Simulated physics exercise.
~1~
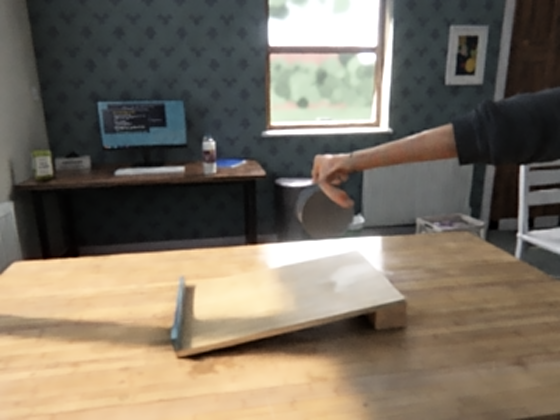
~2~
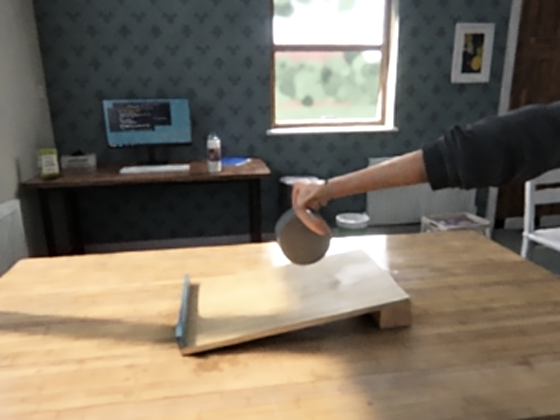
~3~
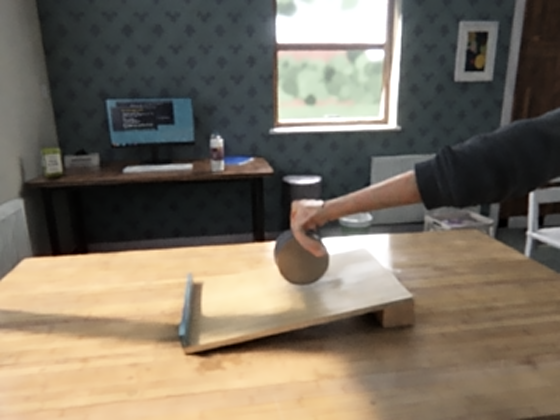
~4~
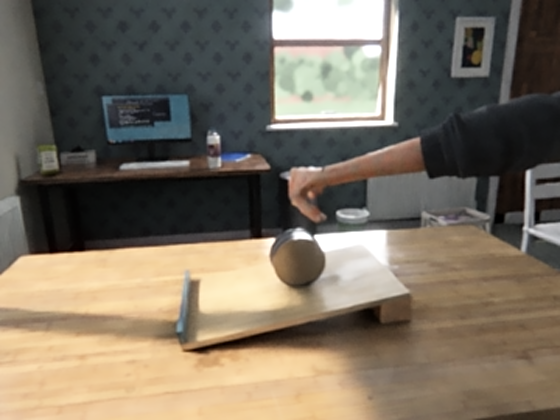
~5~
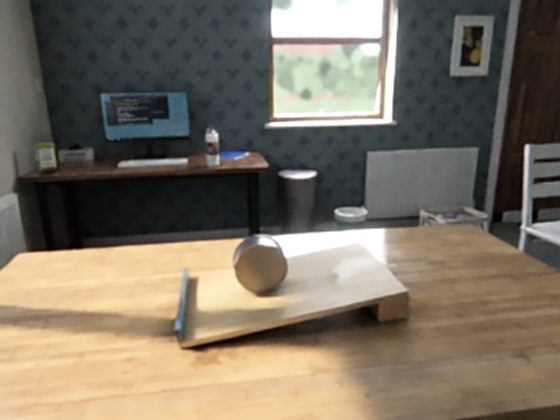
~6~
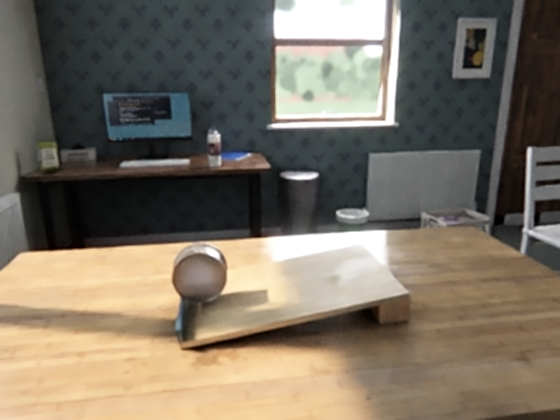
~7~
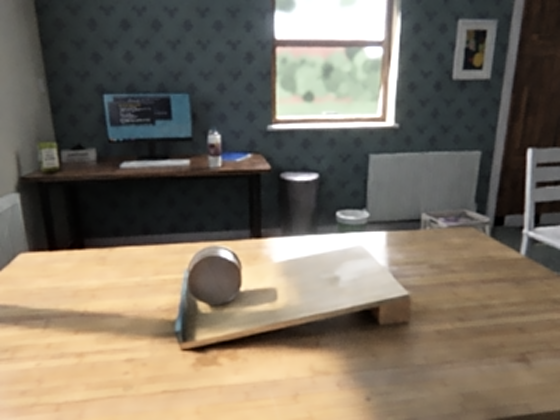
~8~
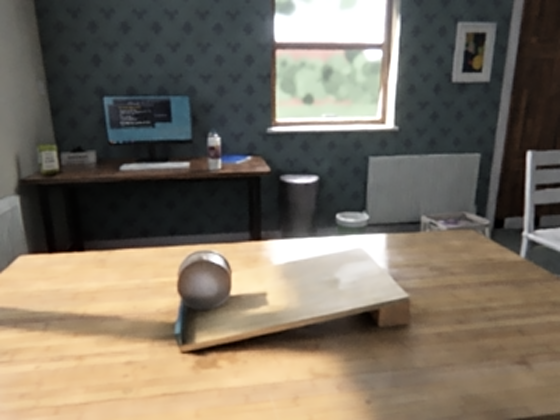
A hand setting a round grey tub on a sloping board and letting go, the tub rolling down left, rebounding slightly and settling at the low end.
